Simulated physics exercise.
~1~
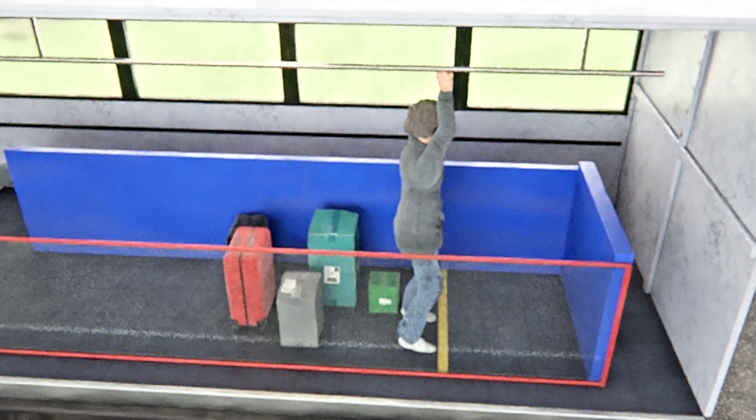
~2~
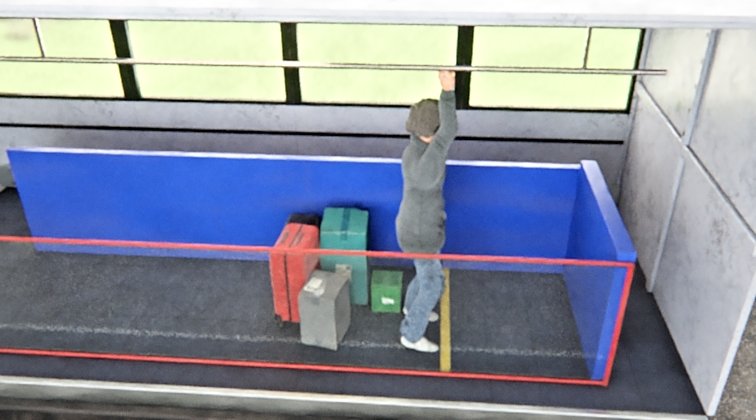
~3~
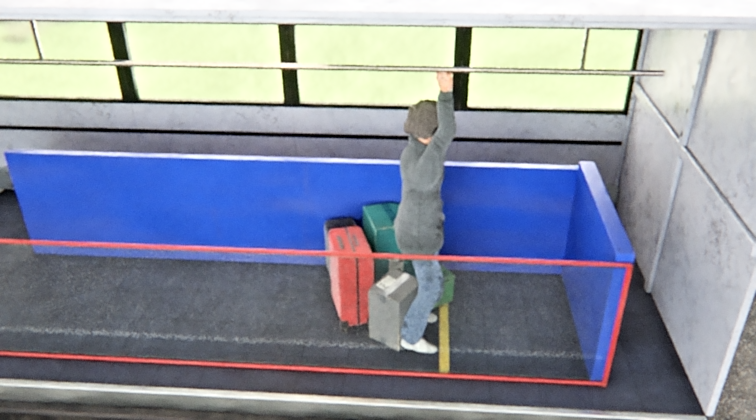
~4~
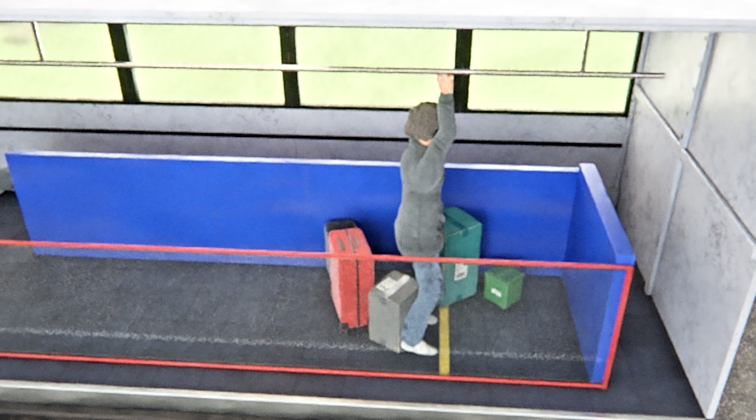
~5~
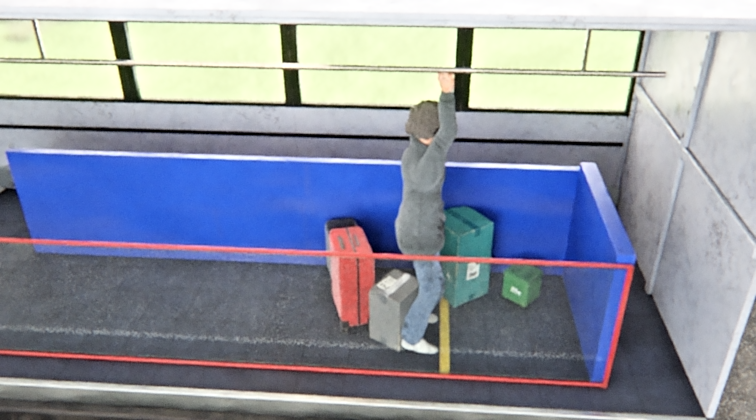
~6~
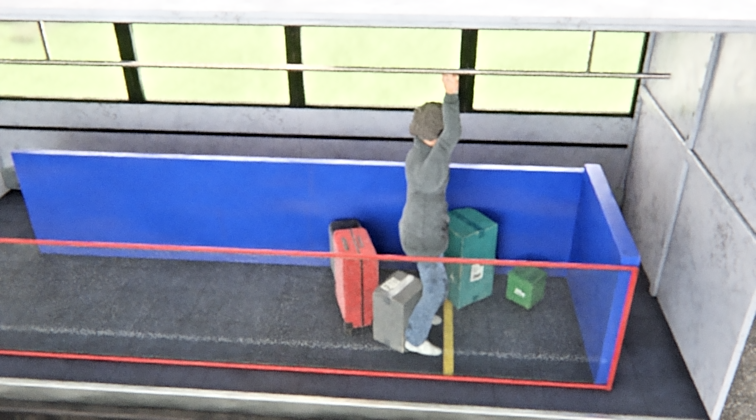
A person in a dark grey top and jeans stands in a bus luggage bay, one arm raised to an overhead rail, seen from above and to the side through a red-edged clear panel. Left of the passenger stand a red case, a black one behind it, a teal bag, a grey piece and a small green tub. As the bus slows, the luggage slides right, upright, while the passenger holds still. The red, black and grey pieces stop short of the yellow floor line. The teal bag and green tub continue behind the passenger, cross it and come to rest beyond.
